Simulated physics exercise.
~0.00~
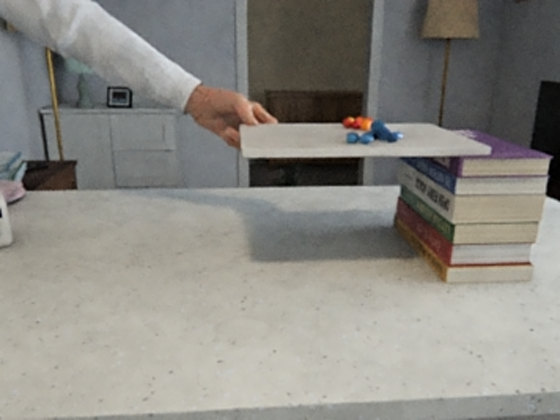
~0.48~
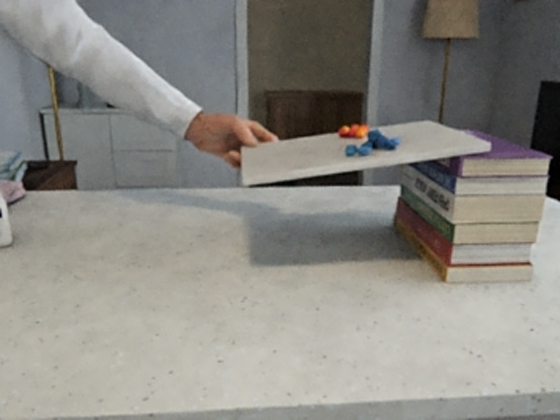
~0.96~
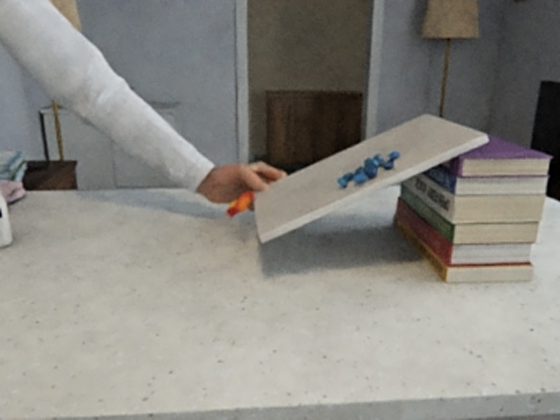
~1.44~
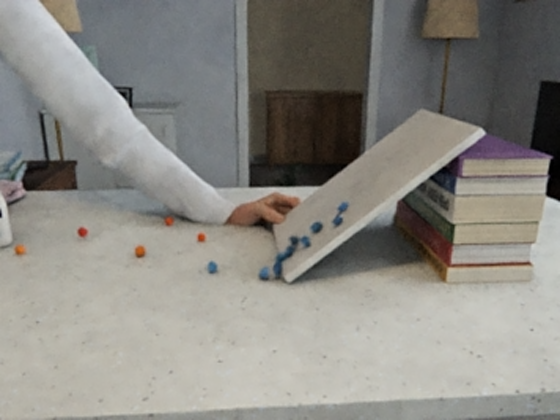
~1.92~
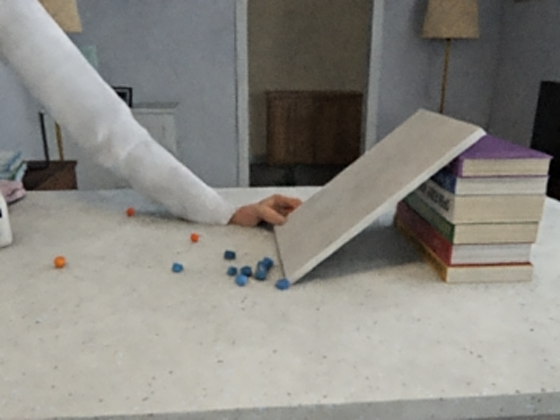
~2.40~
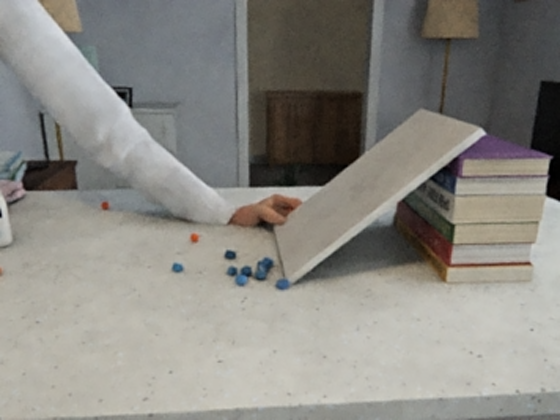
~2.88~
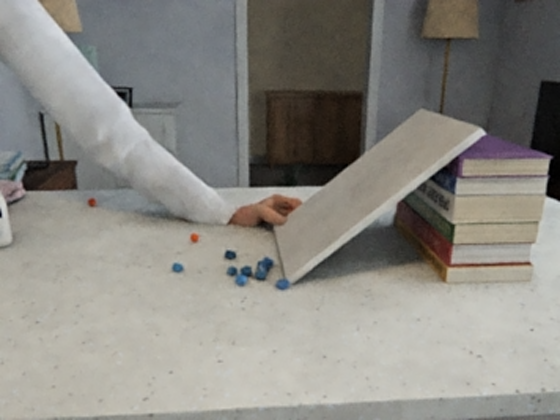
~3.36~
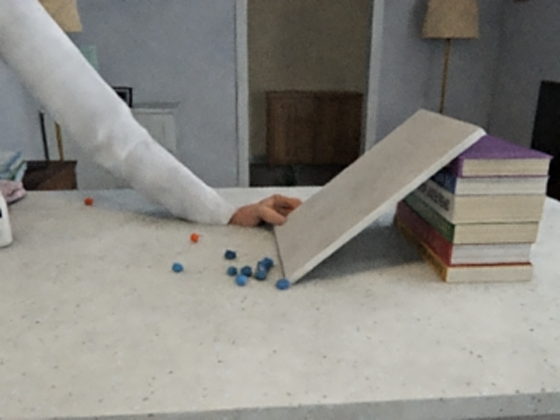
In this clip, a hand lowers one end of a board propped on a stack of books, and small orange pieces roll far left across the counter, some leaving view, while small blue pieces slide down later and settle near the board's foot.
